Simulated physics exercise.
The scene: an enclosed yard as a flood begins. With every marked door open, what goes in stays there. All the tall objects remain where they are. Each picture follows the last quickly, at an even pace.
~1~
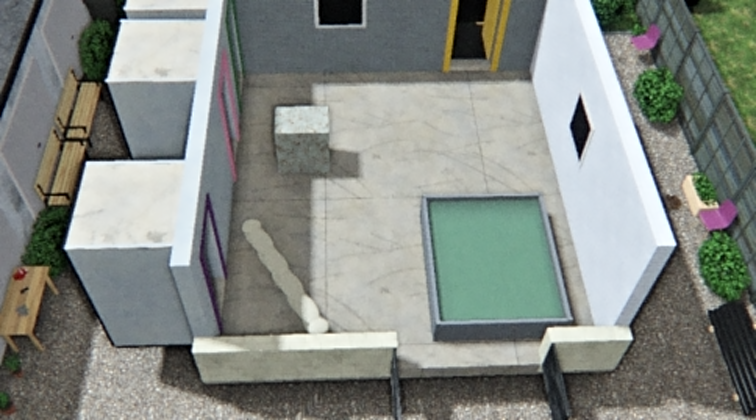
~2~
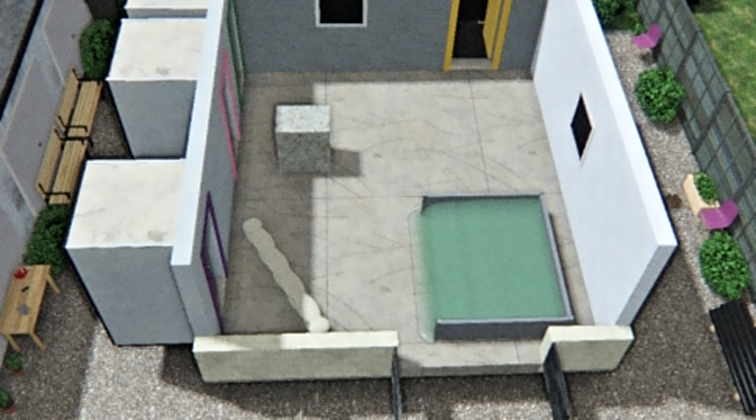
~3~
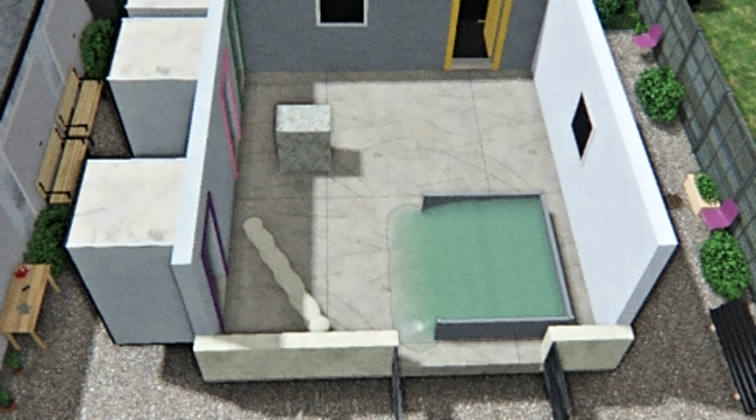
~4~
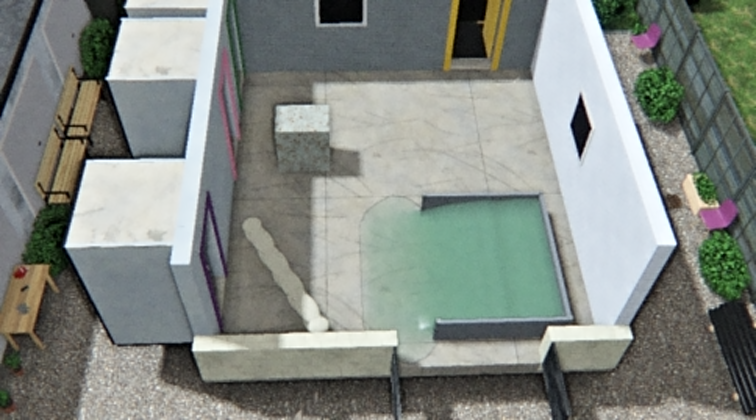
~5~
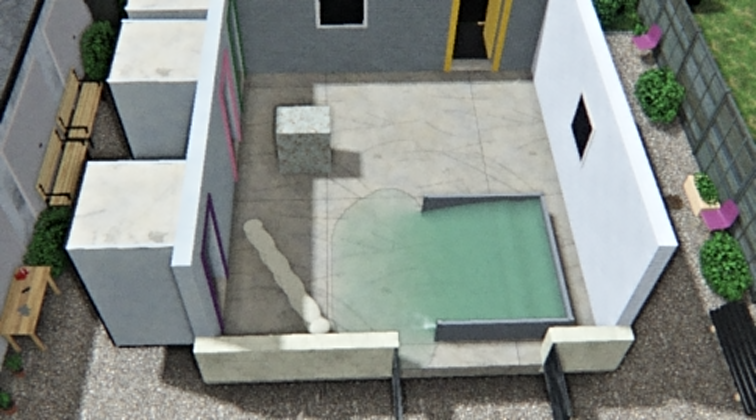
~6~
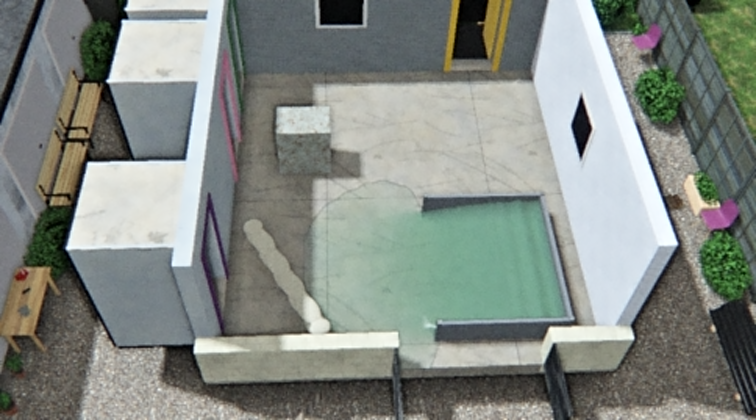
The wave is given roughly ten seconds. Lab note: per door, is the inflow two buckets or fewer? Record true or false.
Purple door false; green door true; yellow door true; pink door false.
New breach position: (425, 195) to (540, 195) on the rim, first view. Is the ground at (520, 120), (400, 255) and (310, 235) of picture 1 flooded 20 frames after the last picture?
As listed: Covered, not flooded, dry.
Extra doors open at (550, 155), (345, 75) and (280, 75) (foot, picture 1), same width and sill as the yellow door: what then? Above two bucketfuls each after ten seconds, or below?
In order: Stays within it, stays within it, tops the limit.
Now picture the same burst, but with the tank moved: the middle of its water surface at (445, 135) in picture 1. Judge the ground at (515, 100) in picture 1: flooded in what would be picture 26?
My call for that spot: Not reached.
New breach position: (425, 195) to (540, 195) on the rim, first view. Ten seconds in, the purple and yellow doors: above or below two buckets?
First purple is not flooded, then yellow is flooded.
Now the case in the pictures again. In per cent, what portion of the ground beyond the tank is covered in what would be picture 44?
Around 80 percent of it.
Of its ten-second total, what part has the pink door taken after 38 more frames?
It should be near 100 percent of the ten-second total.
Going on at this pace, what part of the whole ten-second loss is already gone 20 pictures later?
Approximately 30 in a hundred, I think.
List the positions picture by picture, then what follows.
The first picture shows still water in the open tank at (492, 257).
In the second picture, the front is at (417, 214), out from the gap at (431, 268).
In the third picture, water pours out at (432, 269) and has run to (404, 208).
In the fourth picture, the front is at (392, 201), out from the gap at (431, 269).
In the fifth picture, the front is at (364, 203), out from the gap at (432, 270).
In the sixth picture, water pours out at (432, 270) and has run to (317, 225).
A moment on, water covers 30 % of the floor; the purple door not reached, the green door not reached, the yellow door not reached, the pink door not reached.
Next, water covers 40 % of the floor; the purple door wet at the sill, nothing in, the green door not reached, the yellow door not reached, the pink door wet at the sill, nothing in.
Then, water covers 45 % of the floor; the purple door over two buckets in, the green door wet at the sill, nothing in, the yellow door not reached, the pink door over two buckets in.
Later, water covers 80 % of the floor; the purple door over two buckets in, the green door wet at the sill, nothing in, the yellow door wet at the sill, nothing in, the pink door over two buckets in.
In the end, water covers 90 % of the floor; the purple door over two buckets in, the green door wet at the sill, nothing in, the yellow door wet at the sill, nothing in, the pink door over two buckets in.
